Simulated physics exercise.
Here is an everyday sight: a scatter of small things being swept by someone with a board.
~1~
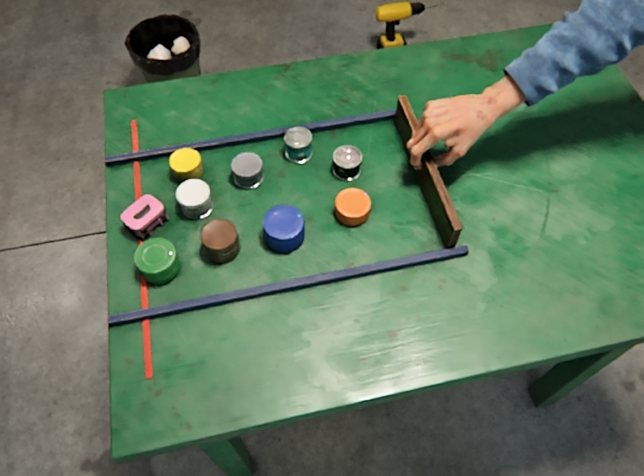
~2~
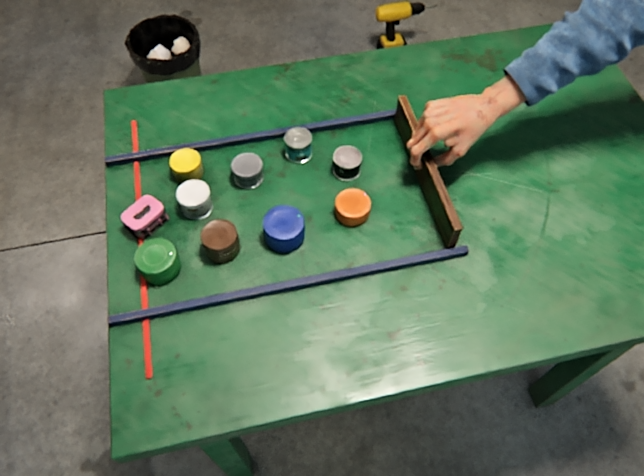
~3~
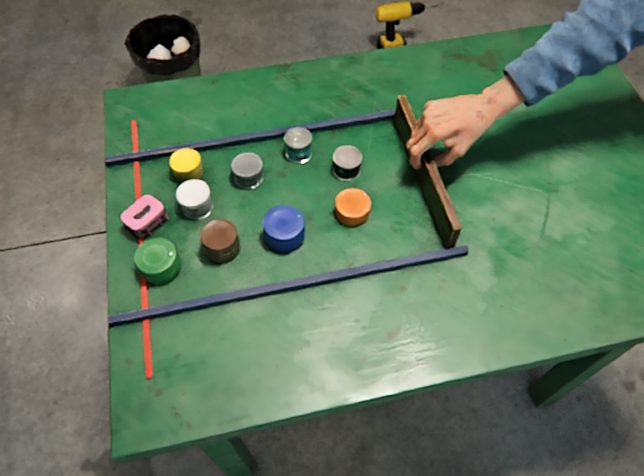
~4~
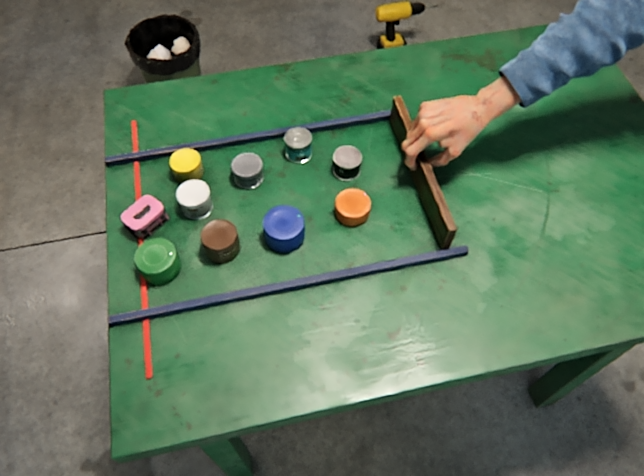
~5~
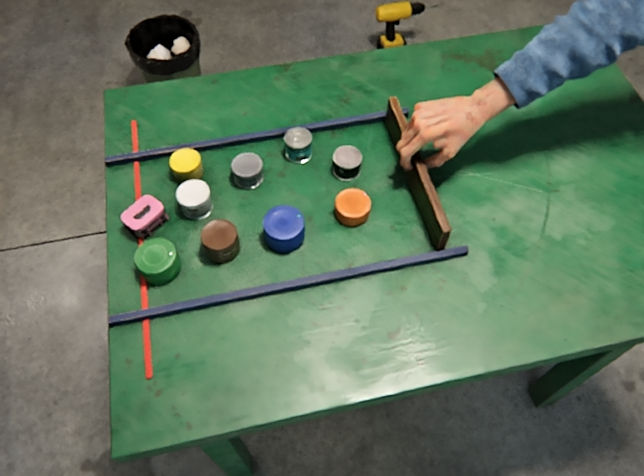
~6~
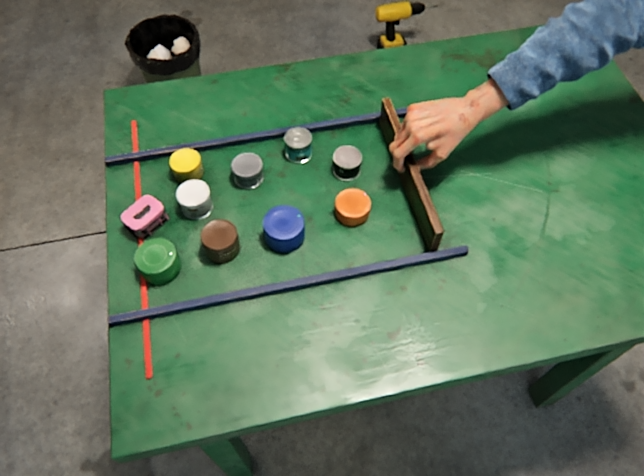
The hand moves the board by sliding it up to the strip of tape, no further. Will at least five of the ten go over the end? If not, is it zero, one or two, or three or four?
Yes, I expect the drop count to reach five or more.
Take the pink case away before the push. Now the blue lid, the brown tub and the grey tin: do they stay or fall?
Blue lid: Still there; brown tub: Over the edge; grey tin: Over the edge.
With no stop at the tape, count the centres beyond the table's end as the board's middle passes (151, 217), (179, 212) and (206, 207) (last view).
3; 2; 0.
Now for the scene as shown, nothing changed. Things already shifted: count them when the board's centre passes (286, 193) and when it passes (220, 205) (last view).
Counting first: 6, next 10.
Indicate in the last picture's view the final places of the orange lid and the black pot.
I'd say approximately (121, 245) and then (122, 208).
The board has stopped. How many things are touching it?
The count comes out at 4.
A little later, none off yet; pink case at rest near (145, 218); green lid at rest near (158, 262); yellow tub at rest near (187, 166).
When it is over, the number that fall off is five or more; down, grey tin, brown tub, white tin, yellow tub, green lid and pink case.
